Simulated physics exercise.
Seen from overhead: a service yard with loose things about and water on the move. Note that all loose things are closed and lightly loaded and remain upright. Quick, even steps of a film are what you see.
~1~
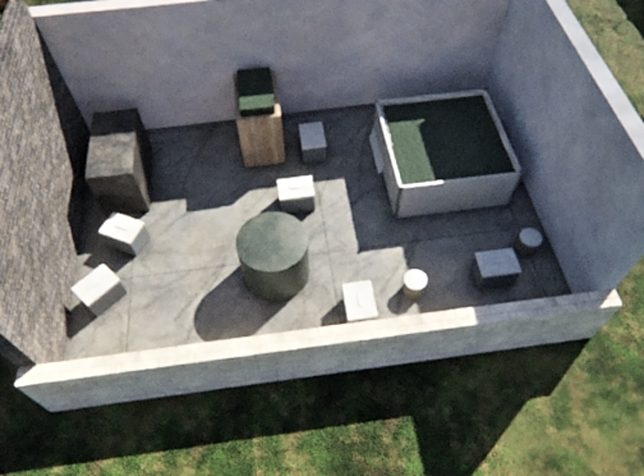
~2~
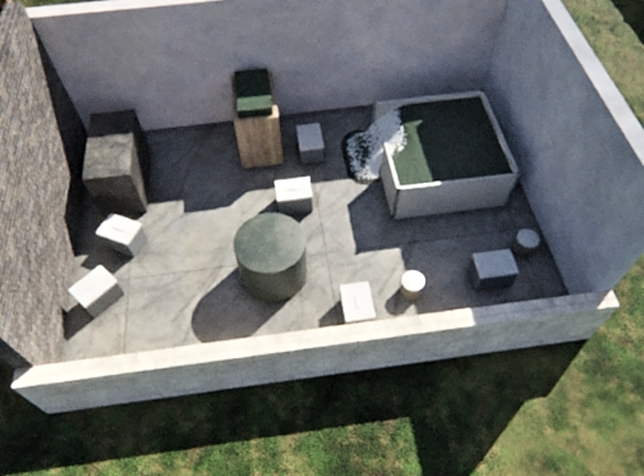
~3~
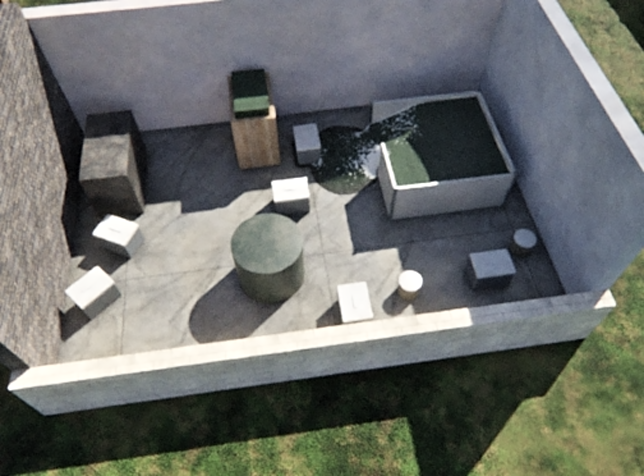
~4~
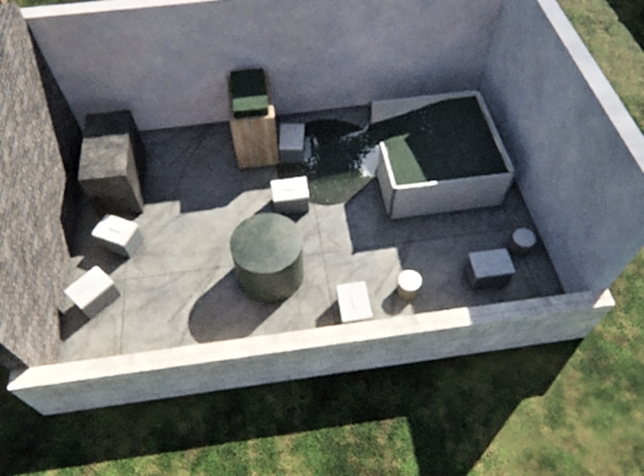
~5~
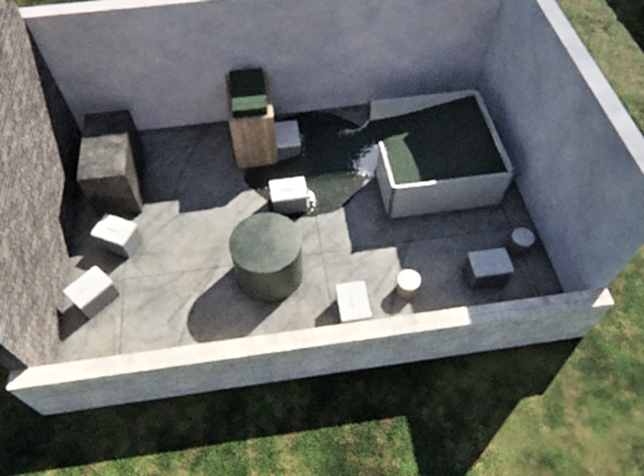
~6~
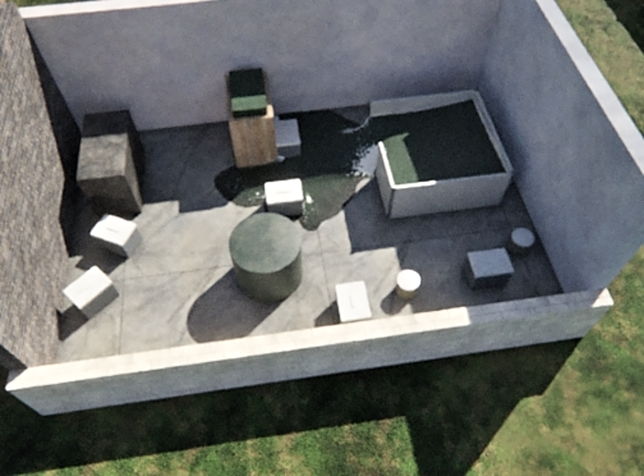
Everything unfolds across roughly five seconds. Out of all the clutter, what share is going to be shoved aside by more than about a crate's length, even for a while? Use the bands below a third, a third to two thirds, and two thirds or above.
It falls a third to two thirds.
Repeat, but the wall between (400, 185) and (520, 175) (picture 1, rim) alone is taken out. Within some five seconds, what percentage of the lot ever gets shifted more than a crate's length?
Estimate: Some 100 per cent.
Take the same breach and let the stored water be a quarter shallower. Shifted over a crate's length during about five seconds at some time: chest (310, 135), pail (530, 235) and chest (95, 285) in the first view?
Object 1: Covered it. Object 2: Didn't cover it. Object 3: Covered it.
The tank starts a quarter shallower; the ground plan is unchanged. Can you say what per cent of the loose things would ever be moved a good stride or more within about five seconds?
I'd put it near 50 per cent of the loose things.
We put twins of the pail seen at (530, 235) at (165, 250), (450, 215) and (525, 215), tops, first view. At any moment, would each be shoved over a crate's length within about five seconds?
Twin one: Slides well clear; twin two: Barely shifts; twin three: Barely shifts.
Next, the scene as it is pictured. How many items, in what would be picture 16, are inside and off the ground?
2.
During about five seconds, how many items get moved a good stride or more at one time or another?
4.
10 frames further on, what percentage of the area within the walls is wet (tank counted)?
Roughly 50 %.
A moment on, 0 of 8 are well off their spots; 1 afloat.
Next, 3 of 8 are well off their spots; 2 afloat.
Later, 4 of 8 are well off their spots; 3 afloat.
In the end, 4 of 8 are well off their spots, and 4 have been at some point; 4 afloat.
